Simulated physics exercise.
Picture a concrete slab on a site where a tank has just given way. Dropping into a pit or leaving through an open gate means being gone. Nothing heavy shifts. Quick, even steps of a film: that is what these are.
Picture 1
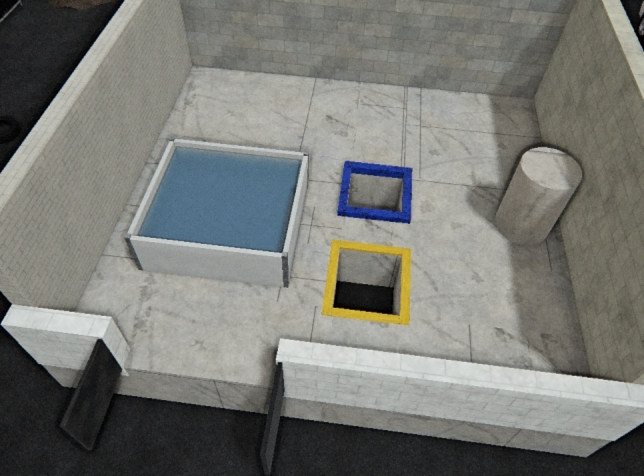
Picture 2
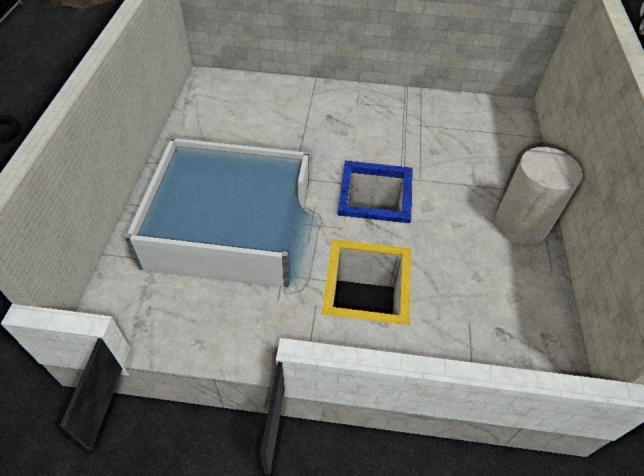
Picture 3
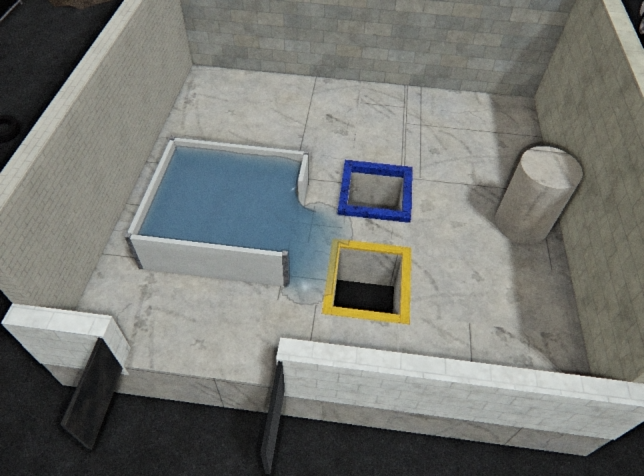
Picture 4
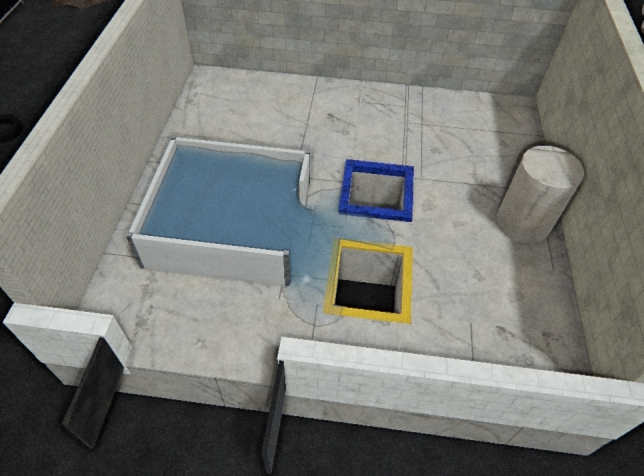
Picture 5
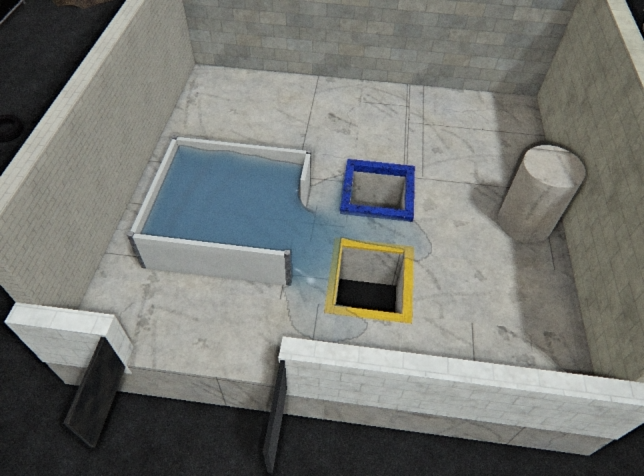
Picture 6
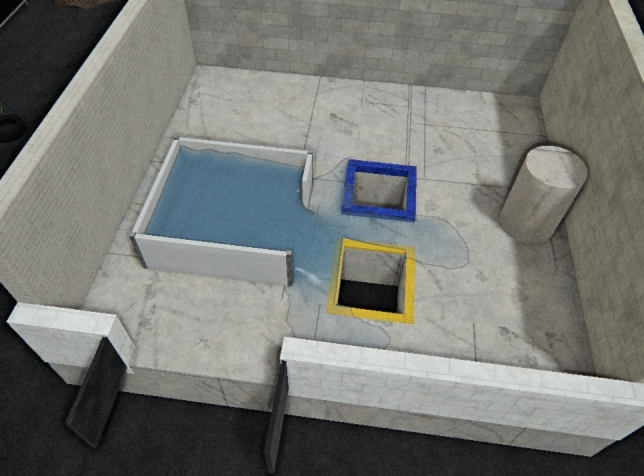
Water burst through the right side of an open white tank and spread across the pale slab, running between the blue-rimmed and yellow-rimmed pits and on rightward toward the upright cylinder.
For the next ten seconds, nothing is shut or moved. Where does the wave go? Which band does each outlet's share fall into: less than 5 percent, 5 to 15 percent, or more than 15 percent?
The gate stays lower than five per cent. The blue pit stays lower than five per cent. The yellow pit goes higher than fifteen per cent.
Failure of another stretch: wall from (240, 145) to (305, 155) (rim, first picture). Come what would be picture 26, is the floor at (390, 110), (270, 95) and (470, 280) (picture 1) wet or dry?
Well, the first is hit by the spill, the next hit by the spill, the last missed by the spill.
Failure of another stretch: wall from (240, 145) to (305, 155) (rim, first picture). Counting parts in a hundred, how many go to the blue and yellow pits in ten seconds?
The blue pit takes 0 per cent and the yellow pit 4 per cent.
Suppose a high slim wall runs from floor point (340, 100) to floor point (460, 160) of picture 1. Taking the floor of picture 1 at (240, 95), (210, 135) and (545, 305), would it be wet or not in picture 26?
In order: Dry; dry; wet.
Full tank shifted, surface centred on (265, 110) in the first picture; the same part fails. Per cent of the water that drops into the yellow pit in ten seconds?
Parts in a hundred: Yellow 6.
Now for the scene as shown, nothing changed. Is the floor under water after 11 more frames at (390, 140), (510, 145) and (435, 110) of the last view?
Listed points: Unwetted / unwetted / unwetted.
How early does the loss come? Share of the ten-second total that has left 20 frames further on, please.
Result, approximate: 65 per cent.
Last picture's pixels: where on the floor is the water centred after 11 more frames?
Centre point: Around (292, 236).
A moment on, water covers 15 % of the floor; the gate 0 %, the blue pit 0 %, the yellow pit 20 %.
Next, water covers 20 % of the floor; the gate 0 %, the blue pit 1 %, the yellow pit 32 %.
Then, water covers 25 % of the floor; the gate 0 %, the blue pit 1 %, the yellow pit 43 %.
Later, water covers 35 % of the floor; the gate 0 %, the blue pit 1 %, the yellow pit 55 %.
In the end, water covers 50 % of the floor; the gate 0 %, the blue pit 1 %, the yellow pit 66 %.
